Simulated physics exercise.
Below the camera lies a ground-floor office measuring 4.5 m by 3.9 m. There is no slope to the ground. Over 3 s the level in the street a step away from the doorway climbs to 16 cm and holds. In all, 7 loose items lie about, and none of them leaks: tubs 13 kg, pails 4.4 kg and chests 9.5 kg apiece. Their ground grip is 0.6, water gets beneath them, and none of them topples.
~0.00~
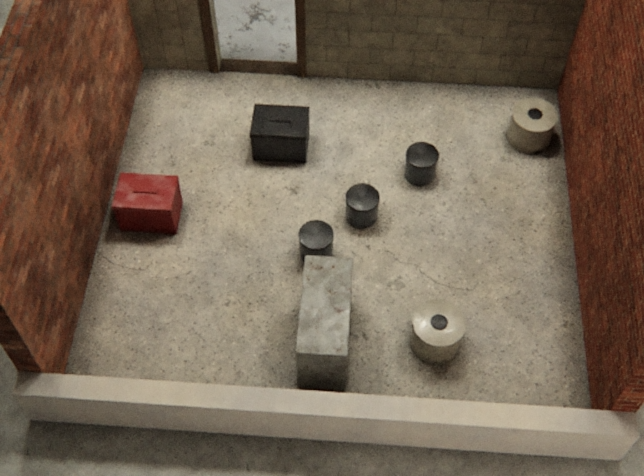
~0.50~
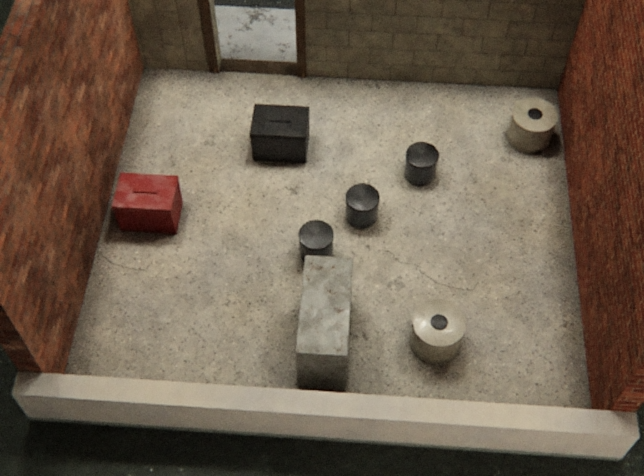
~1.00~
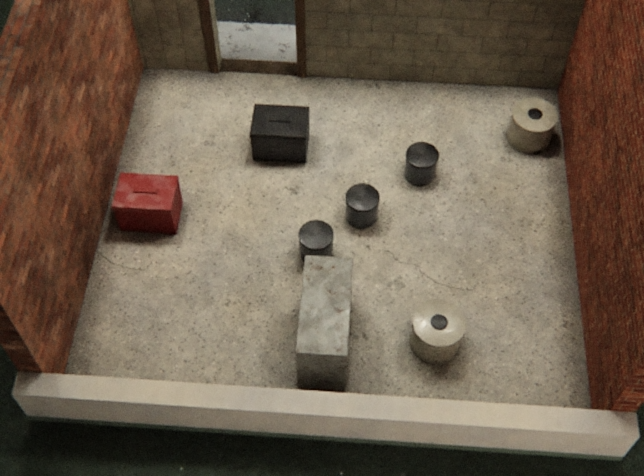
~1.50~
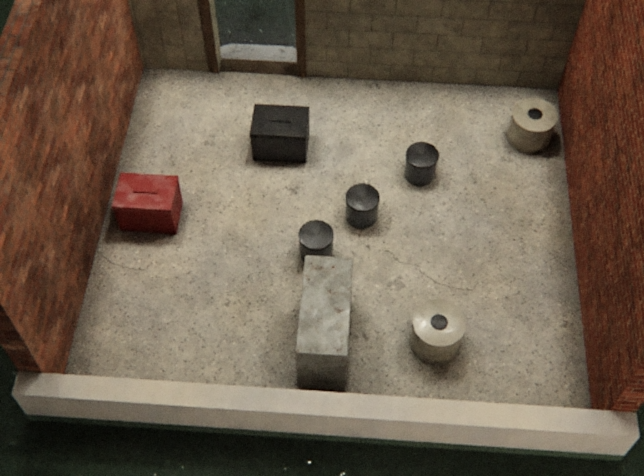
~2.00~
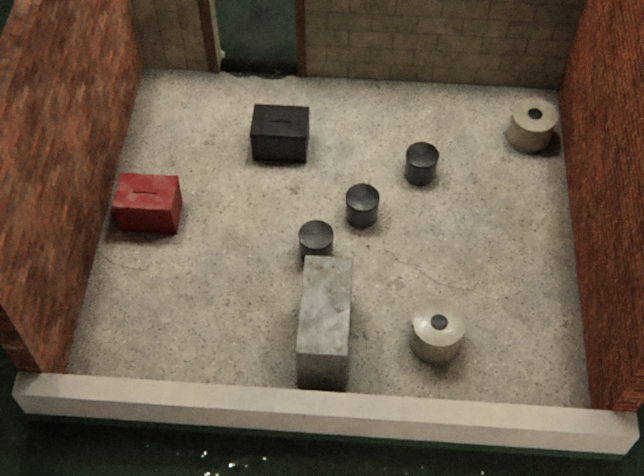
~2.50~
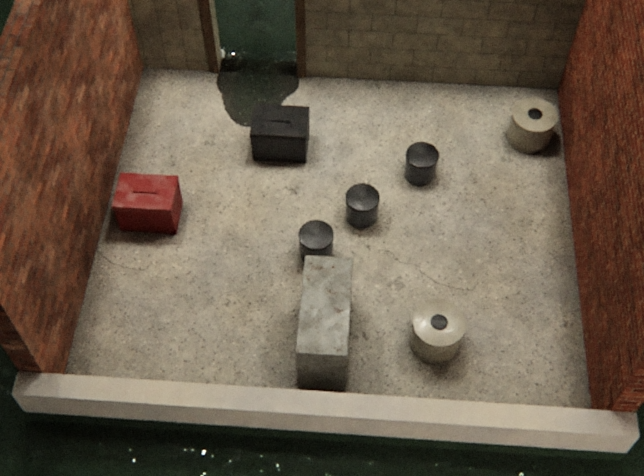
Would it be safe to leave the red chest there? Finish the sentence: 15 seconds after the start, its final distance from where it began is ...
More than a metre.
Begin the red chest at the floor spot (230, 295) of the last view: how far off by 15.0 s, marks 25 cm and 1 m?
Result: It drifts only slightly.
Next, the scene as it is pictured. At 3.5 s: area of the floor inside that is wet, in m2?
I'd estimate close to 2.5 m2.
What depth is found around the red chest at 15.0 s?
Close to 8 centimetres.
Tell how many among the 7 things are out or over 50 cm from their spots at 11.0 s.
My count gives 2.
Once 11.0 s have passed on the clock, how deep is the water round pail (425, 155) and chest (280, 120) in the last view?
2 and 7 cm.
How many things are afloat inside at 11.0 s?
It comes to 2.
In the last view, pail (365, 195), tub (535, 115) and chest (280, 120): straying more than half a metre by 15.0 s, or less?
Result, in order: Higher / lower / higher.
After 3.5 s the red chest is near (145, 191), 0.0 m from its start, aground; 0 afloat.
After 6.8 s the red chest is near (118, 290), 1.1 m from its start, aground; 0 afloat.
After 11.0 s the red chest is near (247, 361), 2.0 m from its start, afloat; 2 afloat.
After 15.0 s the red chest is near (262, 363), 2.1 m from its start, afloat; 2 afloat.
